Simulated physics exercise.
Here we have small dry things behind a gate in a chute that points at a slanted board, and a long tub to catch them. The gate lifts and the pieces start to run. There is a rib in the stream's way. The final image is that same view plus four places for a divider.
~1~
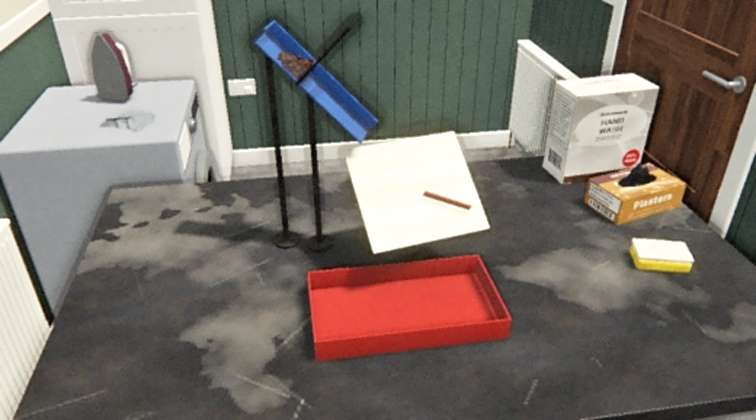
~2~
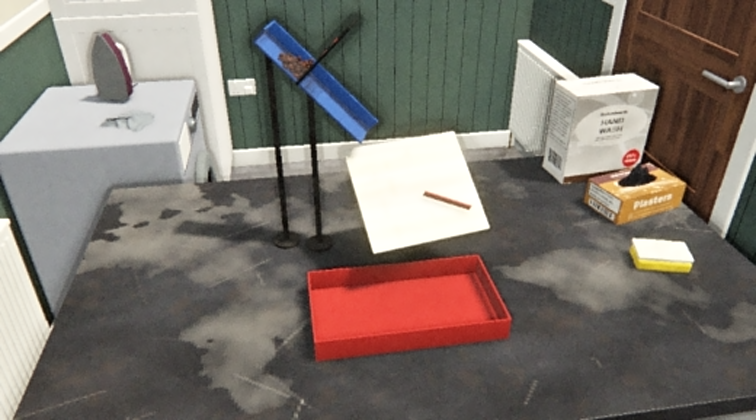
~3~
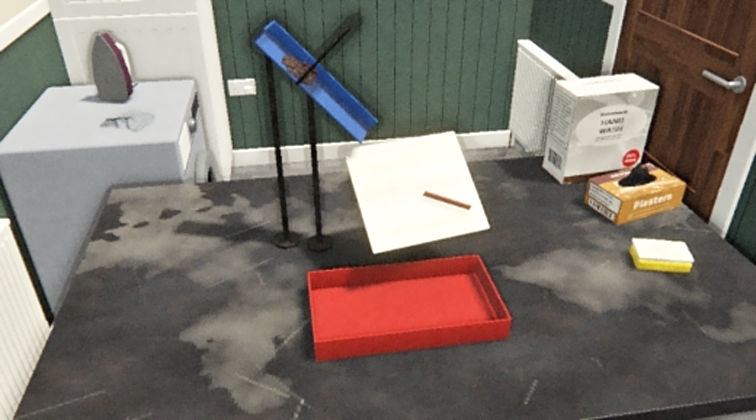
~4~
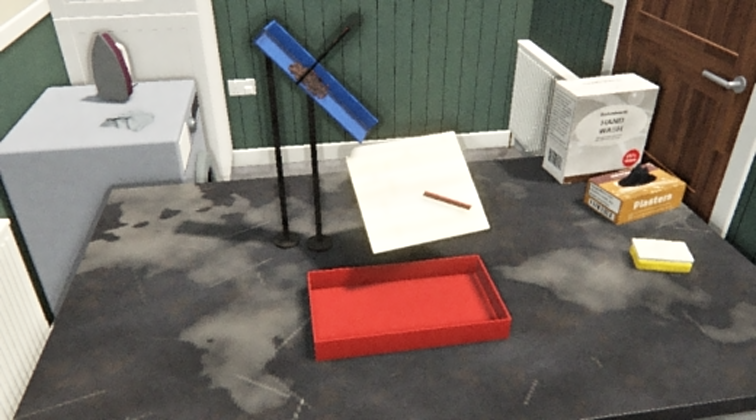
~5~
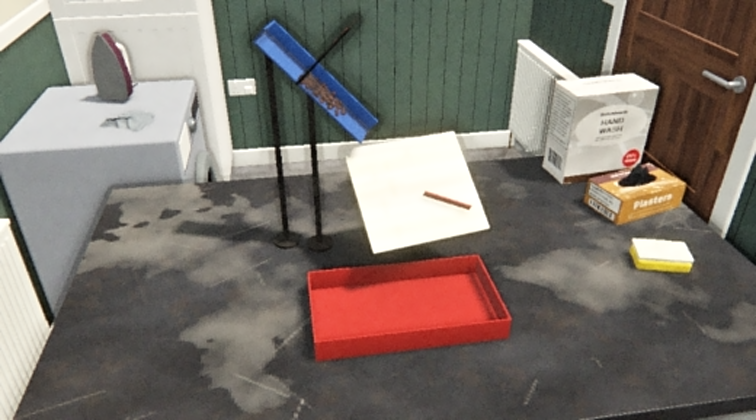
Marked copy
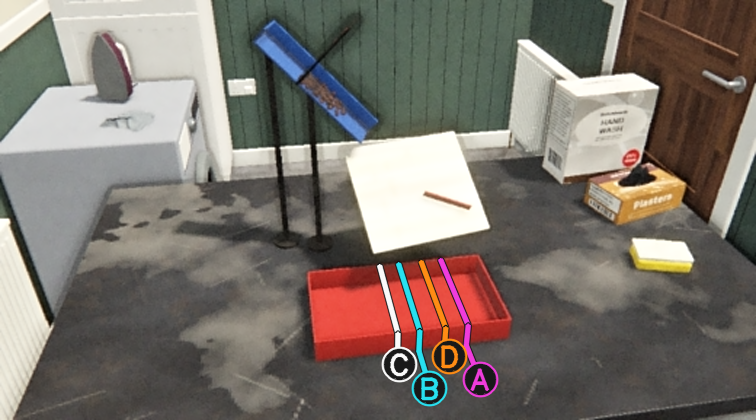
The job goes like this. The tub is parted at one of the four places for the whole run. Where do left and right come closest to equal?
Use line A.
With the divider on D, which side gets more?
Right.
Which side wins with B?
More lands on the right.
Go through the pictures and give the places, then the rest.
The first frame shows load behind the gate at (295, 67), flat chocolate drops; lip of the chute at (364, 138), sloping fairly steeply.
The second frame shows middle of the board at (416, 189), tilted fairly steeply; middle of its low edge at (433, 240); of its high edge at (400, 140).
The third frame shows front corners of the tub at (315, 342) and (511, 319), empty; front of the load at (310, 83).
The fourth frame shows middle of the load at (308, 80); its front at (325, 94), about a third of the way to the lip; rib from (425, 191) to (473, 206).
The fifth frame shows middle of the load at (320, 93); its front at (343, 113), about two thirds of the way to the lip.
On the marked copy, line A crosses the front rim at (467, 324); line B crosses the front rim at (419, 330); line C crosses the front rim at (397, 332); line D crosses the front rim at (445, 327).
For line A, of what is caught, about two thirds on the left of the divider, about a third on the right.
For line B, of what is caught, none on the left of the divider, all on the right.
For line C, of what is caught, none on the left of the divider, all on the right.
For line D, of what is caught, a small part on the left of the divider, most on the right.
